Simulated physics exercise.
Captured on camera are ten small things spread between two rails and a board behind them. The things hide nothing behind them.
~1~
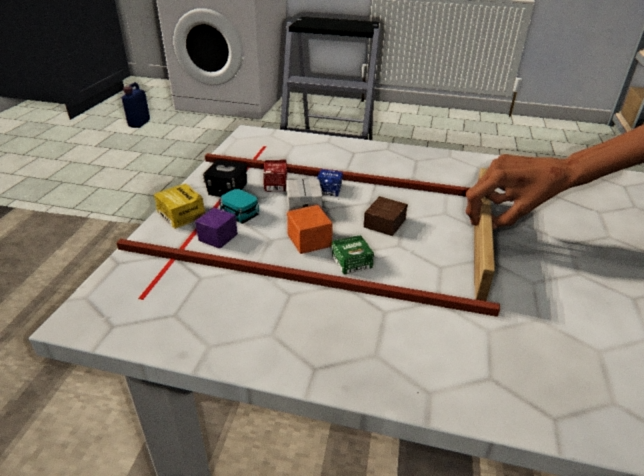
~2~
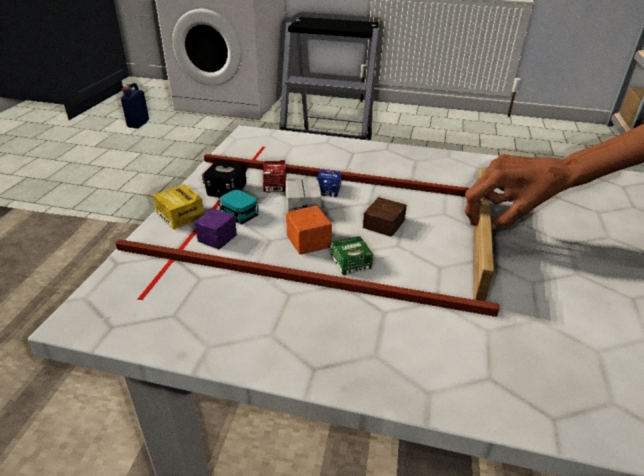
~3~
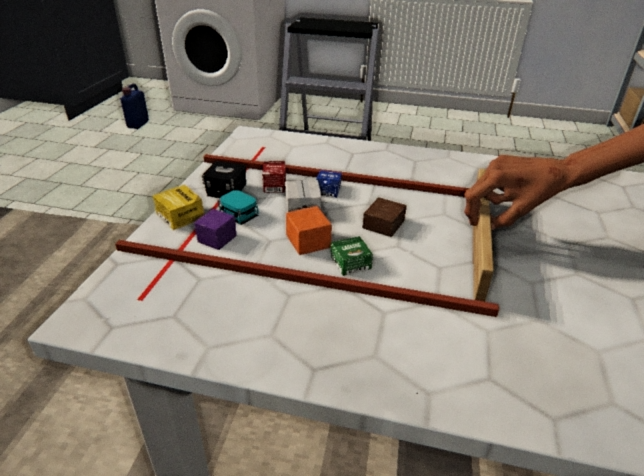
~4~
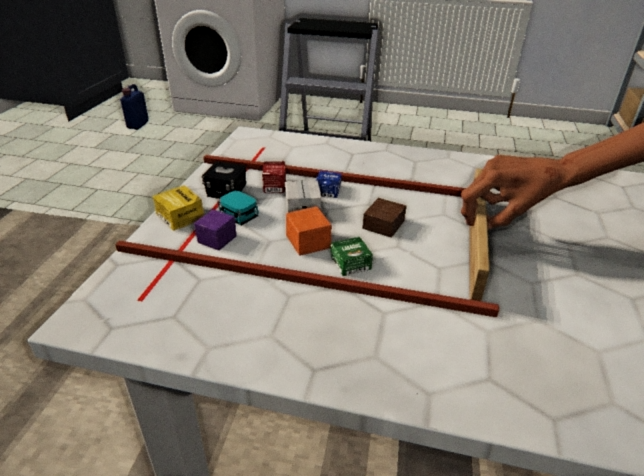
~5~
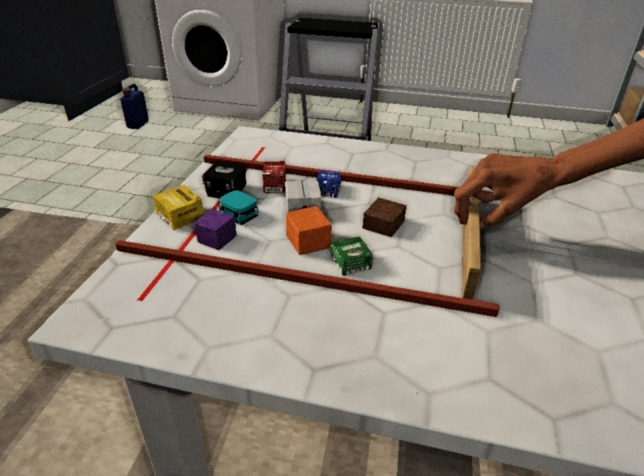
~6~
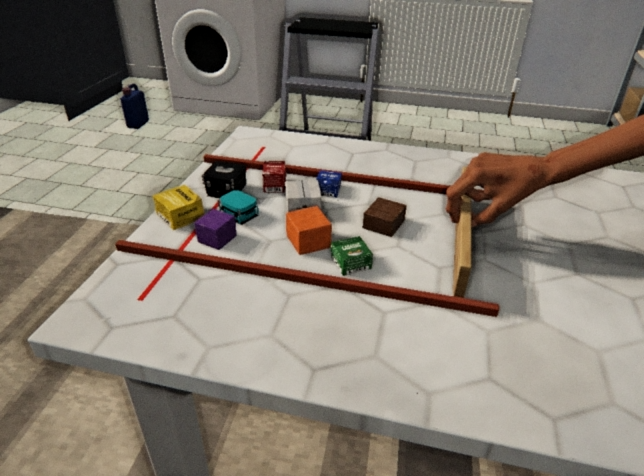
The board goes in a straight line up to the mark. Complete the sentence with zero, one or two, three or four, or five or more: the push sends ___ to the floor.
The push sends one or two to the floor.
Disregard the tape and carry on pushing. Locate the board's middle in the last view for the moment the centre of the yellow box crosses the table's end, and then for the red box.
Middle: Roughly (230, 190); roughly (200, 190).
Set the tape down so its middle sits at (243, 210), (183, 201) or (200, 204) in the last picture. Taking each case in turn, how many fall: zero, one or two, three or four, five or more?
Lab note - count per position: None; five or over; five or over.
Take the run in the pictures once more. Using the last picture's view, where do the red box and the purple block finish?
Looks like one lands around (209, 164), and the other around (147, 224).
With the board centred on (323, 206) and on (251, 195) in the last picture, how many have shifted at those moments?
It comes to 5 for the first spot, 10 for the other.
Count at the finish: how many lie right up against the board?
The count in contact is 4.
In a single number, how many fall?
Result - number fallen: 2.
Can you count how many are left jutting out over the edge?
That'd be 2.
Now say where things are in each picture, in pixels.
Yellow box (180, 206); black case (227, 179); purple block (217, 228); board (483, 228); tape (217, 205), in the first picture.
Black case (226, 179); brown block (385, 216), in the second picture.
Purple block (216, 229); white box (303, 199), in the third picture.
Yellow box (179, 208); orange block (308, 231), in the fourth picture.
Black case (225, 180); blue box (328, 184), in the fifth picture.
Yellow box (179, 207); black case (226, 180); purple block (216, 229); board (463, 226); tape (216, 206), in the sixth picture.
Soon after, none off yet; yellow box at rest near (179, 207); black case at rest near (226, 180); purple block at rest near (216, 229).
After that, none off yet; yellow box displaced a little near (166, 209); black case displaced about its own width near (191, 172); purple block displaced about its own width near (181, 226).
In the end, the number that fall off is one or two; gone, black case and yellow box.
